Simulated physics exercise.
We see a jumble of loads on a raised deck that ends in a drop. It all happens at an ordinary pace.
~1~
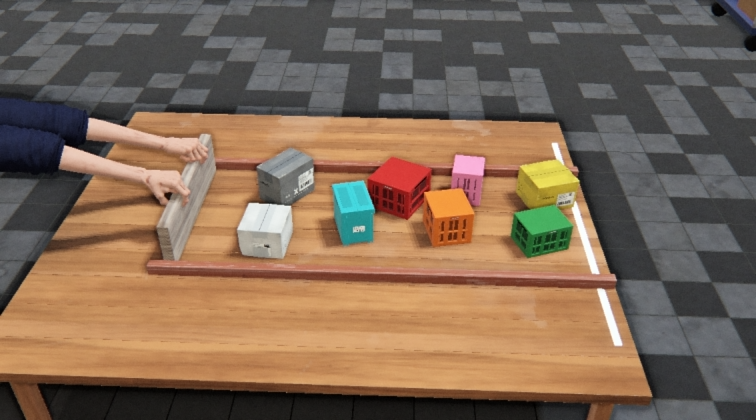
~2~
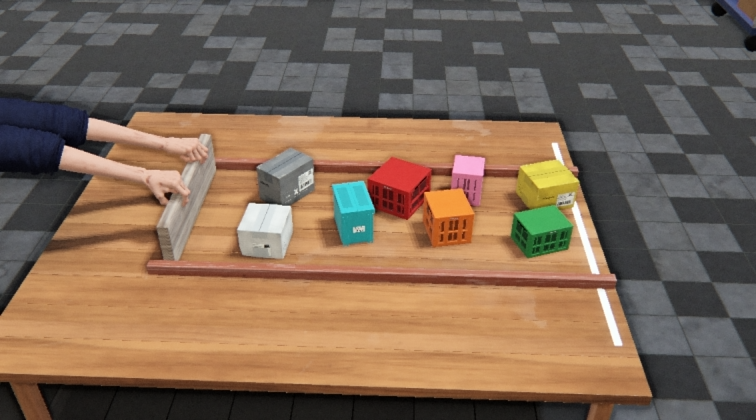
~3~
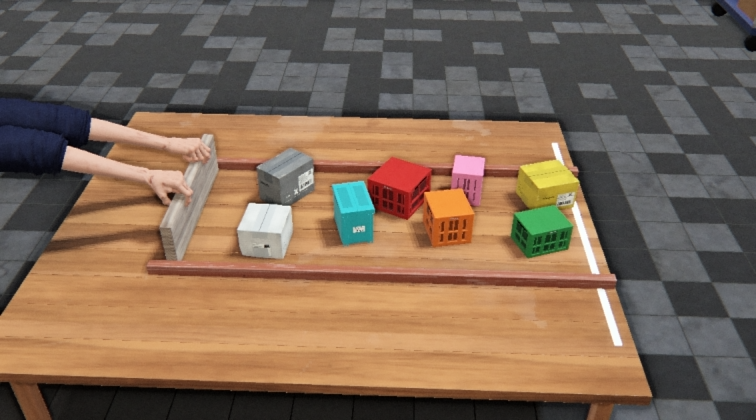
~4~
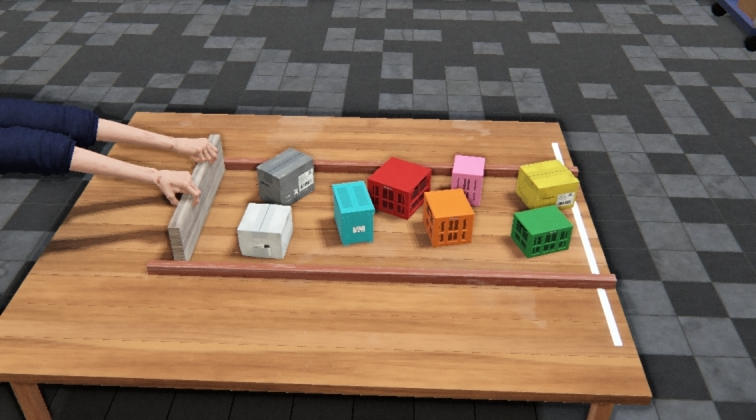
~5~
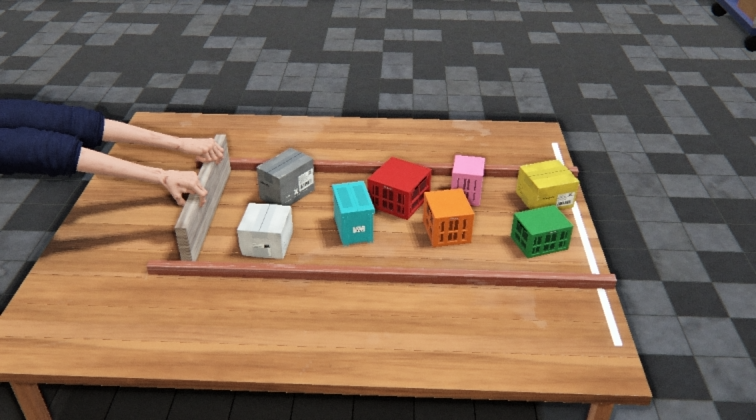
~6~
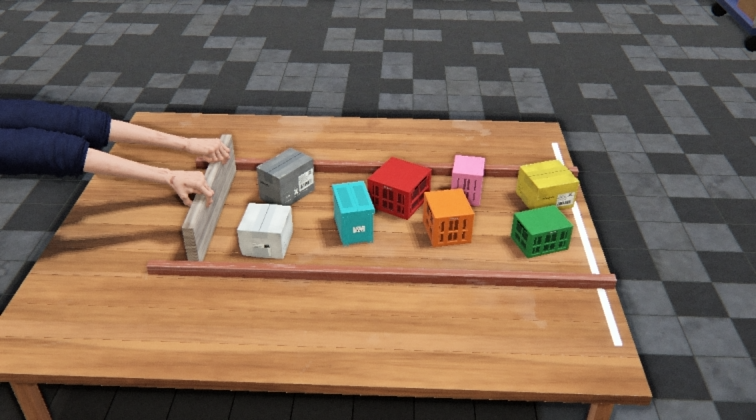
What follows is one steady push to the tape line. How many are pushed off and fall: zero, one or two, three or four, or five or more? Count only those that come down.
The number that fall off is five or more.
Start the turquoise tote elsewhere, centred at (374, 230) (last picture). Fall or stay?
From there it falls.
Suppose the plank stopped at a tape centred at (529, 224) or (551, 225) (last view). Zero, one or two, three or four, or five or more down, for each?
Taking them in turn, three or four; at least five.
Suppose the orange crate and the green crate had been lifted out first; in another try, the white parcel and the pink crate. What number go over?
Fallen: 6, and 6 in the other try.
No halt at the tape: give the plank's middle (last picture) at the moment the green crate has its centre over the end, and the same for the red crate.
At (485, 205) for the green crate; at (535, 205) for the red crate.
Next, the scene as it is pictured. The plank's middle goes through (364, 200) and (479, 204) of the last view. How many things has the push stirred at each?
The counts are 5 and 8.
Soon after, none off yet; yellow parcel at rest near (547, 187); green crate at rest near (541, 231); pink crate at rest near (467, 180).
In the end, the number that fall off is five or more; gone, white parcel, grey parcel, turquoise tote, red crate, orange crate, pink crate, green crate and yellow parcel.
